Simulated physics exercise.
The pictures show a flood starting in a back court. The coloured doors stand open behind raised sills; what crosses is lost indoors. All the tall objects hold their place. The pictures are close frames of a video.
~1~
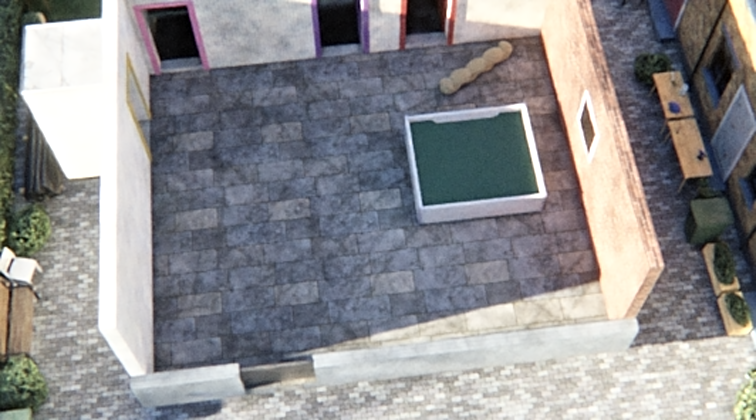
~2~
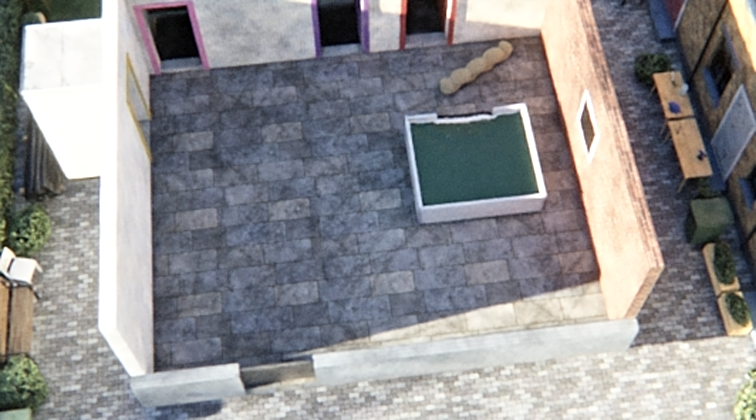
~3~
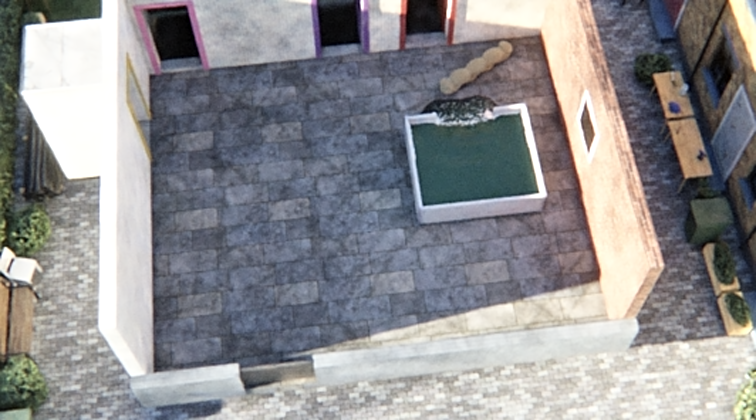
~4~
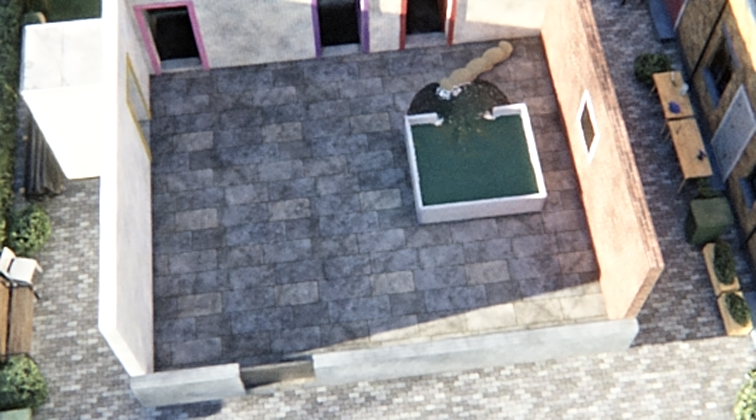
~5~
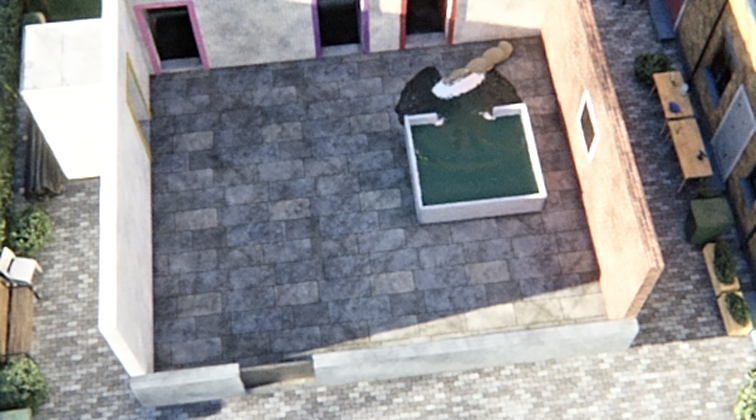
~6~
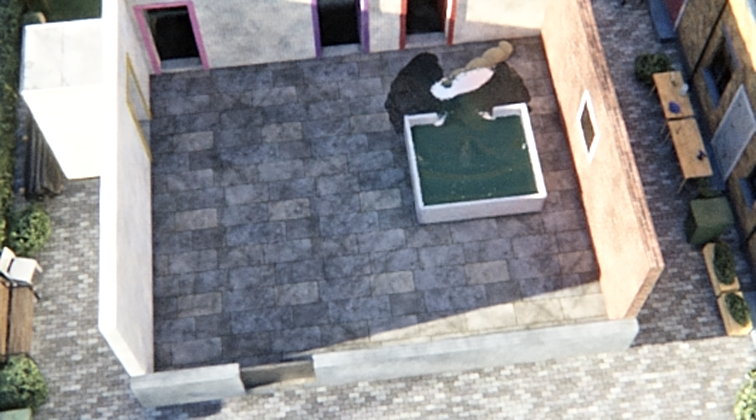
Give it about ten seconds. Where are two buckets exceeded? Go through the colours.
The yellow door takes more than that; the purple door takes more than that; the red door stays under that; the pink door stays under that.
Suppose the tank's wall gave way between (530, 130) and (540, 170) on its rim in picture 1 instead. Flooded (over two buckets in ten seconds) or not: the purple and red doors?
Purple takes less; red keeps below it.
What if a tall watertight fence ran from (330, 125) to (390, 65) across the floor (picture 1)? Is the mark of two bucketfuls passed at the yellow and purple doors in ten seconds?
Yellow door holds; purple door takes less.
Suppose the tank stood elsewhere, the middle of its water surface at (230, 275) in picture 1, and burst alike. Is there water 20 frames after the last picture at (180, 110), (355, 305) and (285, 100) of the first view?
As listed: Under water, clear, awash.
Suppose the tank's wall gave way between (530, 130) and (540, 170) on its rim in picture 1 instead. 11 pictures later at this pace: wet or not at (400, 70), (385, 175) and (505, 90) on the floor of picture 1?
In turn: Free of water, dry, awash.
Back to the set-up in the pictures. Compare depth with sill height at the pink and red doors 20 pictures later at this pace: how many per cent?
About 30 and 110 per cent.
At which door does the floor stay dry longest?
I say the one in yellow.
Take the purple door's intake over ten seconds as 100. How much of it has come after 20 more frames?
I make it 50 per cent.
A moment on, water covers 10 % of the floor; the yellow door not reached, the purple door not reached, the red door wet at the sill, nothing in, the pink door not reached.
Next, water covers 15 % of the floor; the yellow door not reached, the purple door under two buckets in, the red door under two buckets in, the pink door not reached.
Then, water covers 30 % of the floor; the yellow door not reached, the purple door over two buckets in, the red door under two buckets in, the pink door wet at the sill, nothing in.
Later, water covers 45 % of the floor; the yellow door under two buckets in, the purple door over two buckets in, the red door under two buckets in, the pink door wet at the sill, nothing in.
In the end, water covers 80 % of the floor; the yellow door over two buckets in, the purple door over two buckets in, the red door under two buckets in, the pink door wet at the sill, nothing in.
